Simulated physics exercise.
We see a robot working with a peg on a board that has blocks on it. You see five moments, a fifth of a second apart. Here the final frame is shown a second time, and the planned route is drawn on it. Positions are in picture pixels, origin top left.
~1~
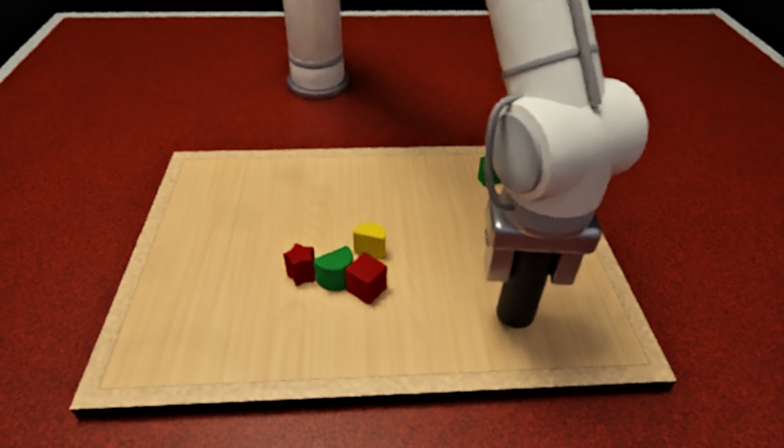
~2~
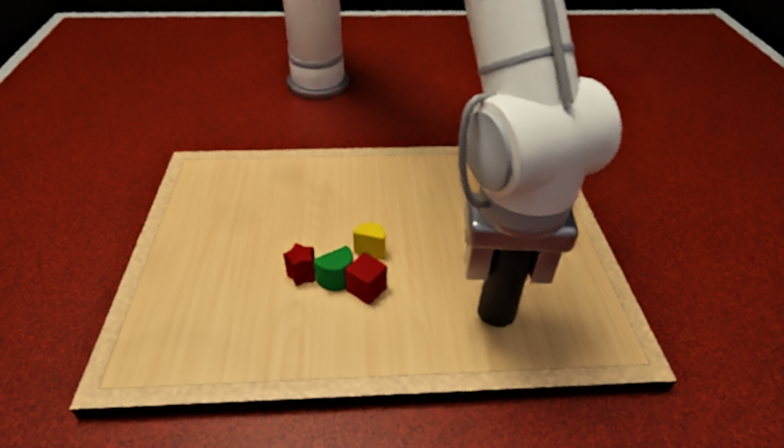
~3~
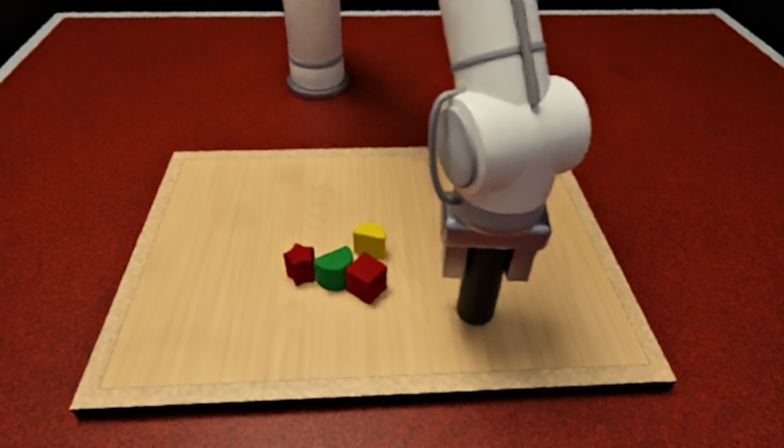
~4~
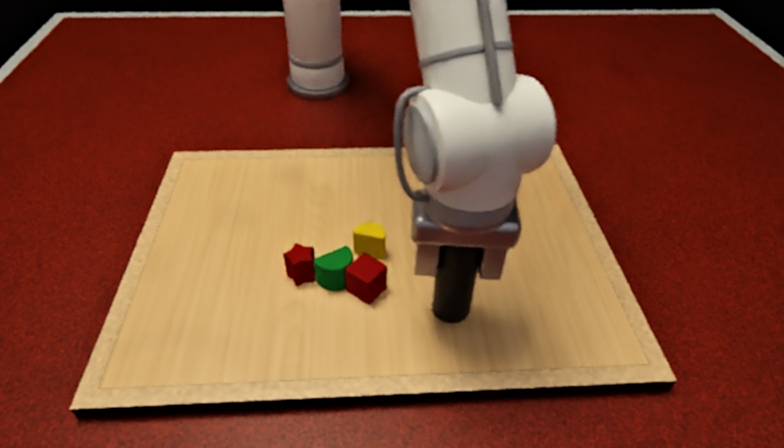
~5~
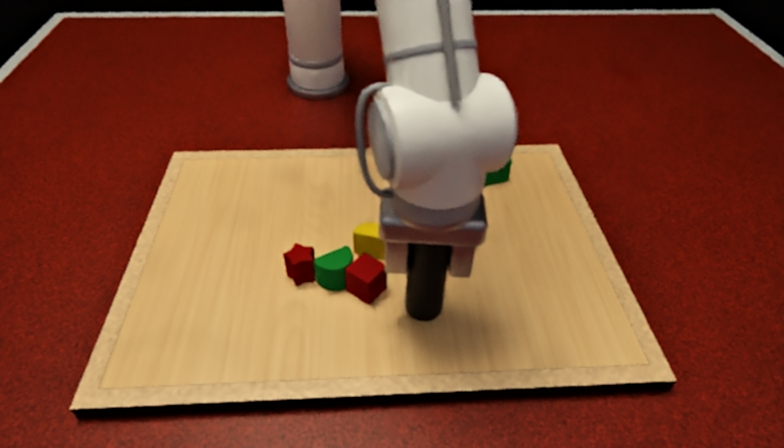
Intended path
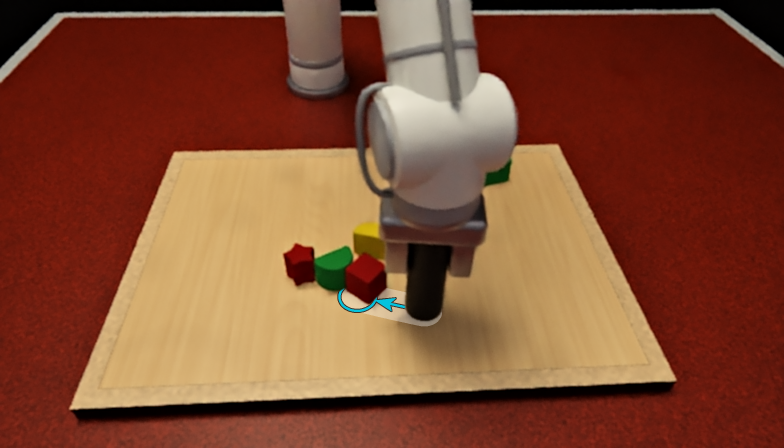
At first, a white robot arm holds a dark peg over the right side of a wooden board, away from a cluster of red, green and yellow blocks. The arm then moves the peg steadily left, closer to the red square block, while the clustered blocks stay still.
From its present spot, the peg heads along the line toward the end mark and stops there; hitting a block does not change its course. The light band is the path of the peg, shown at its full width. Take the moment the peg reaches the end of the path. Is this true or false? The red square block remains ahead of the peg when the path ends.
My answer: True.
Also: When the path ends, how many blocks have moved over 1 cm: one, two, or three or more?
It should be three or more.
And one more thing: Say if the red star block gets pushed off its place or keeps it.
It is moved from its place.
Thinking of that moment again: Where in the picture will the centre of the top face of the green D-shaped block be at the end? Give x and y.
The spot you're after is about (305, 246) in the image.
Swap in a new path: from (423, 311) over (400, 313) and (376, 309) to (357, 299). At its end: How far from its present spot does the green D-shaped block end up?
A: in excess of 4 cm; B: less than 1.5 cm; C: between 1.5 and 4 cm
C: Between 1.5 and 4 cm.
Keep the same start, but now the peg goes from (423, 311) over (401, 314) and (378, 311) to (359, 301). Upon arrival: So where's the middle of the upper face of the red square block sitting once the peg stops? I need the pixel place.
It should be at about (357, 254).
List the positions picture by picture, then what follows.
In the first frame, lower end of the peg (515, 313), tops of blocks, red star block (300, 253), green D-shaped block (336, 258), red square block (366, 267), yellow D-shaped block (371, 229).
In the second frame, peg (496, 312), blocks as before.
In the third frame, peg (475, 310), blocks as before.
In the fourth frame, peg (451, 308), blocks as before.
In the fifth frame, peg (424, 306), red star block (300, 253), green D-shaped block (336, 258), red square block (366, 267), yellow D-shaped block (371, 229).
The drawn path runs from (423, 311) directly to (358, 296).
On the path given first. Halfway along, peg (390, 299); green D-shaped block (333, 257); red square block (363, 266).
At the end, peg (358, 292); red star block (273, 246), turned 20° clockwise; green D-shaped block (305, 246); red square block (335, 256); yellow D-shaped block not moved.
